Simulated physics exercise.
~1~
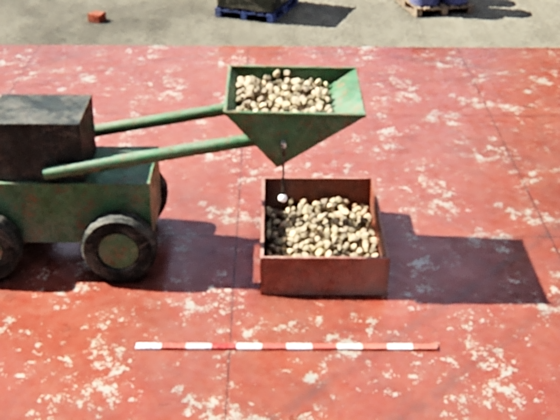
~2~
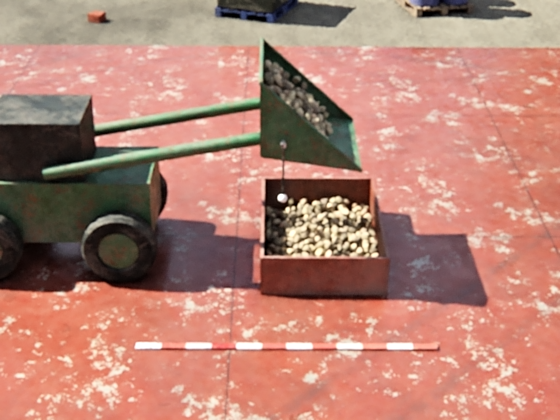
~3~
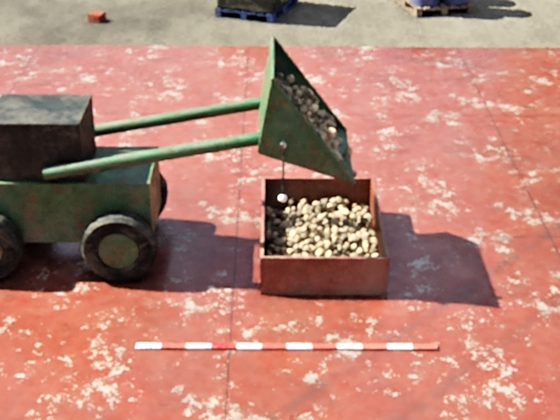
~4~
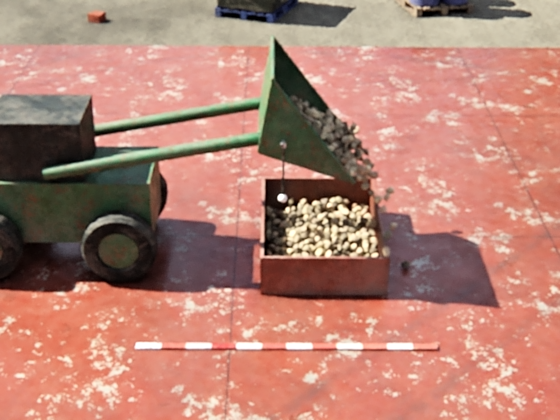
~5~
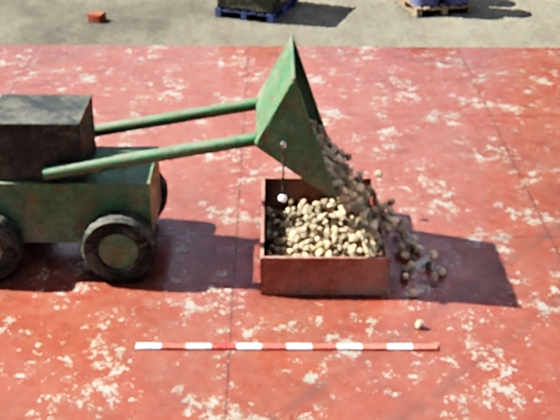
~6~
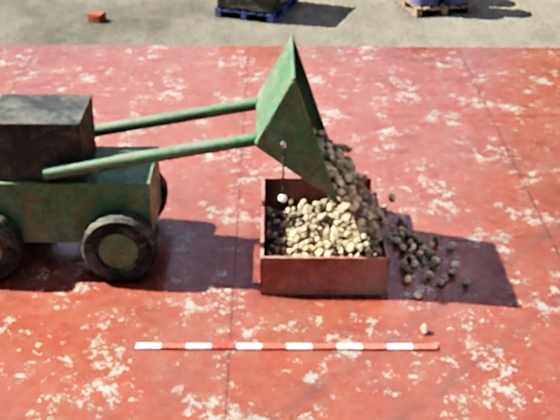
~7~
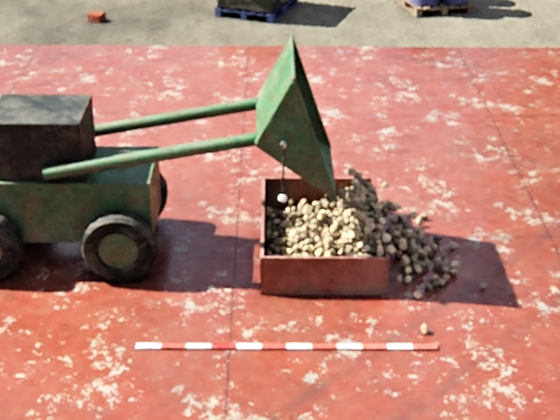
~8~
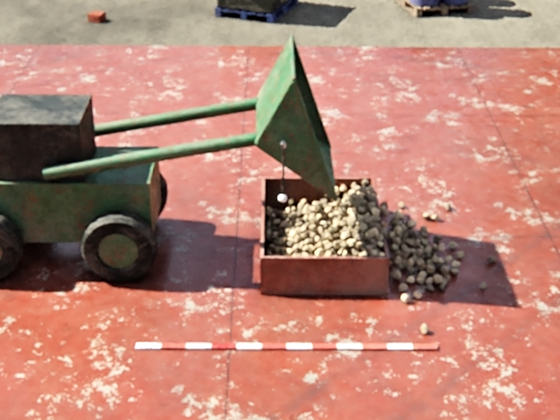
A green loader bucket tips stones into a brown bin, and some spill beyond its right side.
